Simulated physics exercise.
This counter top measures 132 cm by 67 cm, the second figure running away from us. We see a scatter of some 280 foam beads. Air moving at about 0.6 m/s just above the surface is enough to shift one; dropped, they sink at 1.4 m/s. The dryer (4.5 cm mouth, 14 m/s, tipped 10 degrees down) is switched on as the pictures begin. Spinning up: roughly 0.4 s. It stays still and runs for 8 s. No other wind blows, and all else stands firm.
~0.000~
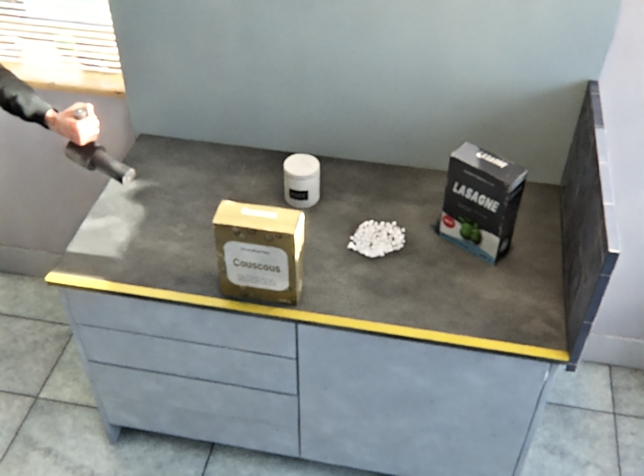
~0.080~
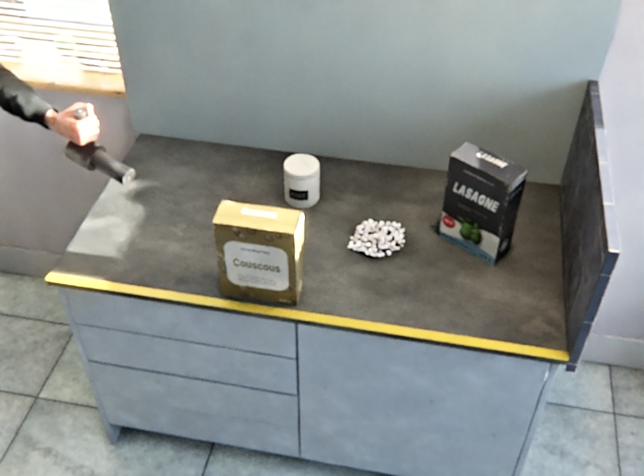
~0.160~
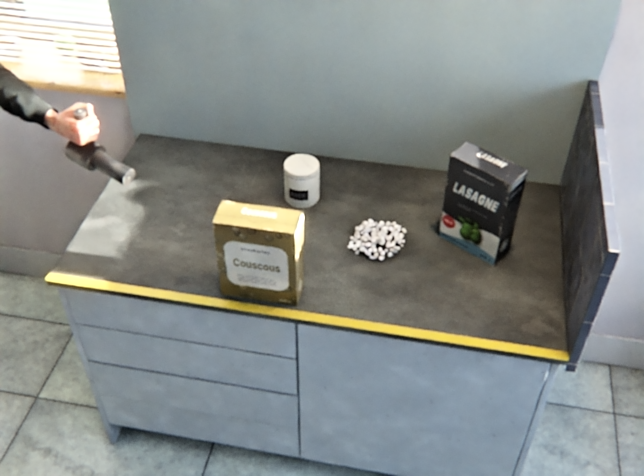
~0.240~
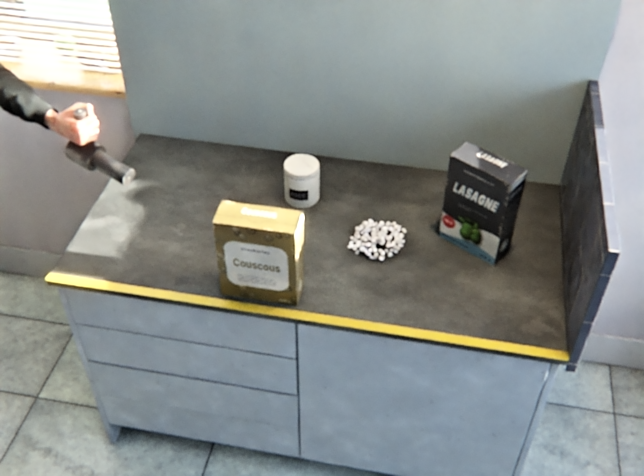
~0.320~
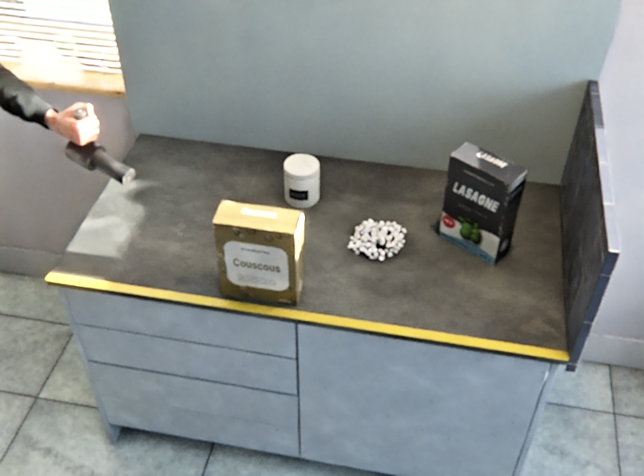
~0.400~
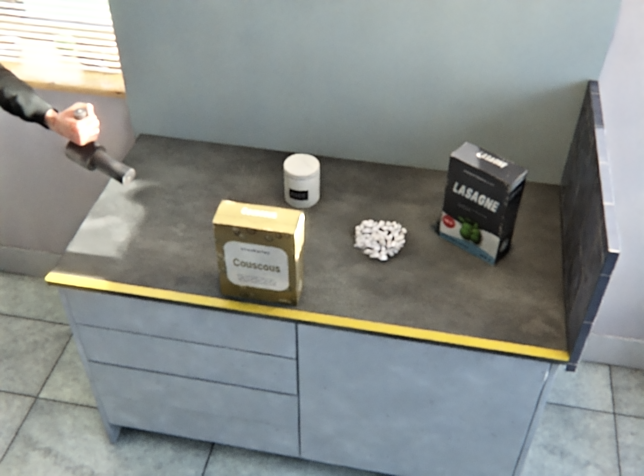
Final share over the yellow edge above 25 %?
Short version: The quarter limit is kept at that edge.
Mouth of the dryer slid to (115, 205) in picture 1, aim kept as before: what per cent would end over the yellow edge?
In that case roughly 0 percent.
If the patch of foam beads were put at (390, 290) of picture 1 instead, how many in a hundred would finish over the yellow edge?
Share at the end: About 70 %.
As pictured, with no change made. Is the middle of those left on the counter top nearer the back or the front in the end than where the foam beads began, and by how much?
To the far end, near enough 35 cm.
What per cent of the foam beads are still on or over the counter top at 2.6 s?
About 100 %.
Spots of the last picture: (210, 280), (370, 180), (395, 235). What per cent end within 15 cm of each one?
Roughly 0 %, 20 % and 0 %, in that order.
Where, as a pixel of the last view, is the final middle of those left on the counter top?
Around (311, 153).
After 1.6 s, 0 % are over the yellow edge; the middle of those still in play is near (502, 204); 0 % have settled or left.
After 2.6 s, 0 % are over the yellow edge; the middle of those still in play is near (456, 172); 1 % have settled or left.
After 4.4 s, 0 % are over the yellow edge; the middle of those still in play is near (334, 157); 2 % have settled or left.
After 8.0 s, at the end, 0 % are over the yellow edge; the middle of those still in play is near (311, 153).
